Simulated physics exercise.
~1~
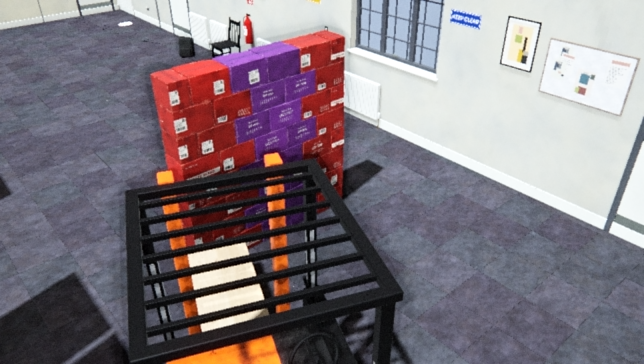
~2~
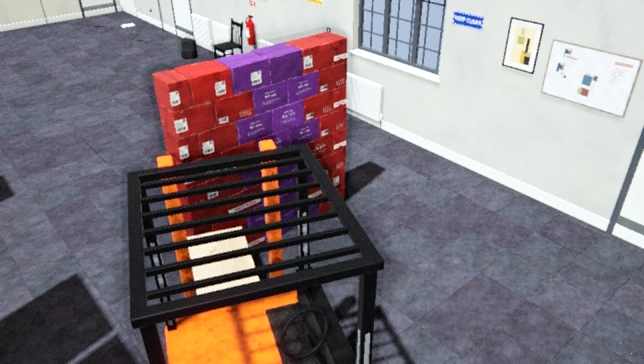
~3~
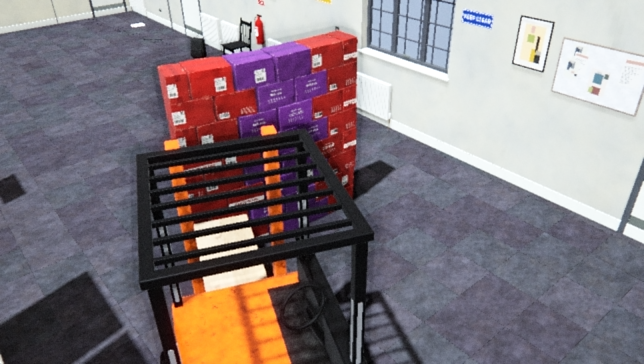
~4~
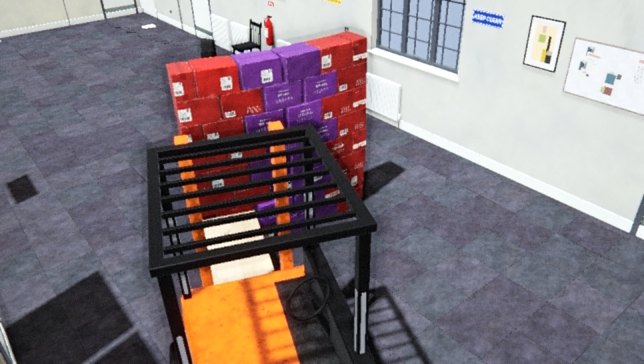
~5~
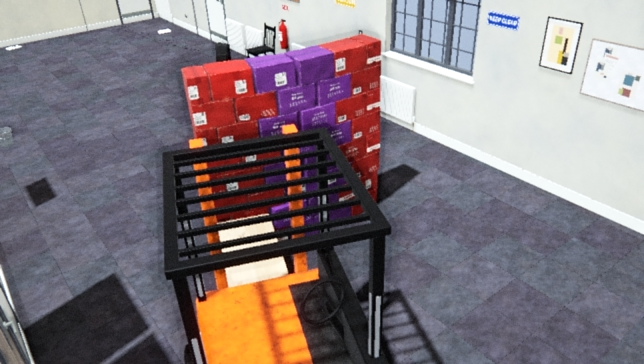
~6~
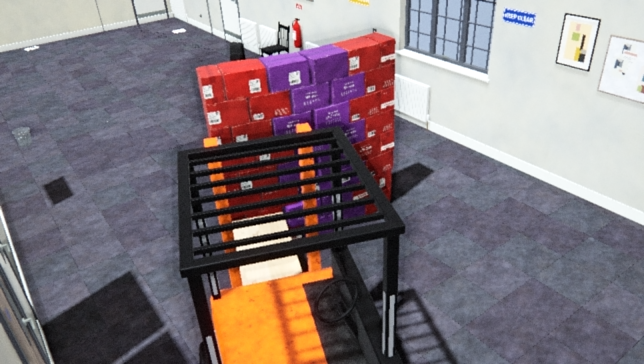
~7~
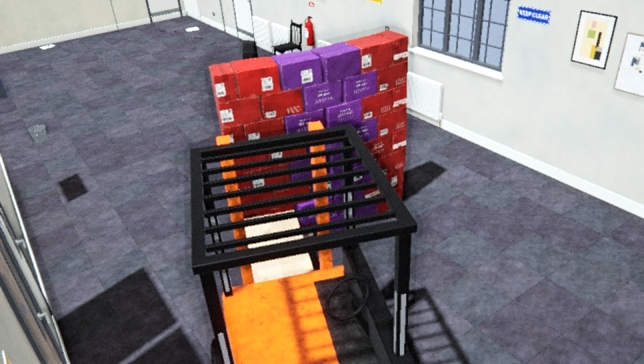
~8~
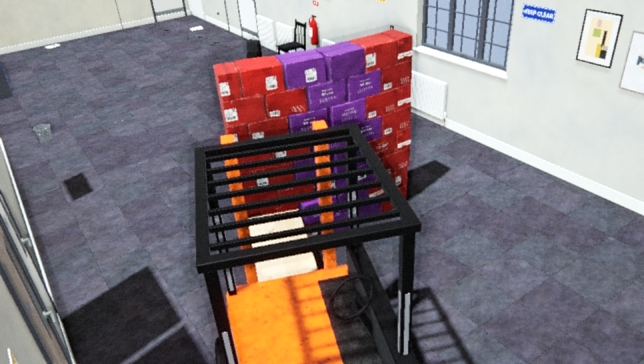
A wall of red and purple boxes stood in a grey-carpeted room as an orange and black forklift, carrying a pale load, closed in at a slight angle. The view drifted left, the forklift stopped against the boxes, and the wall stayed standing.
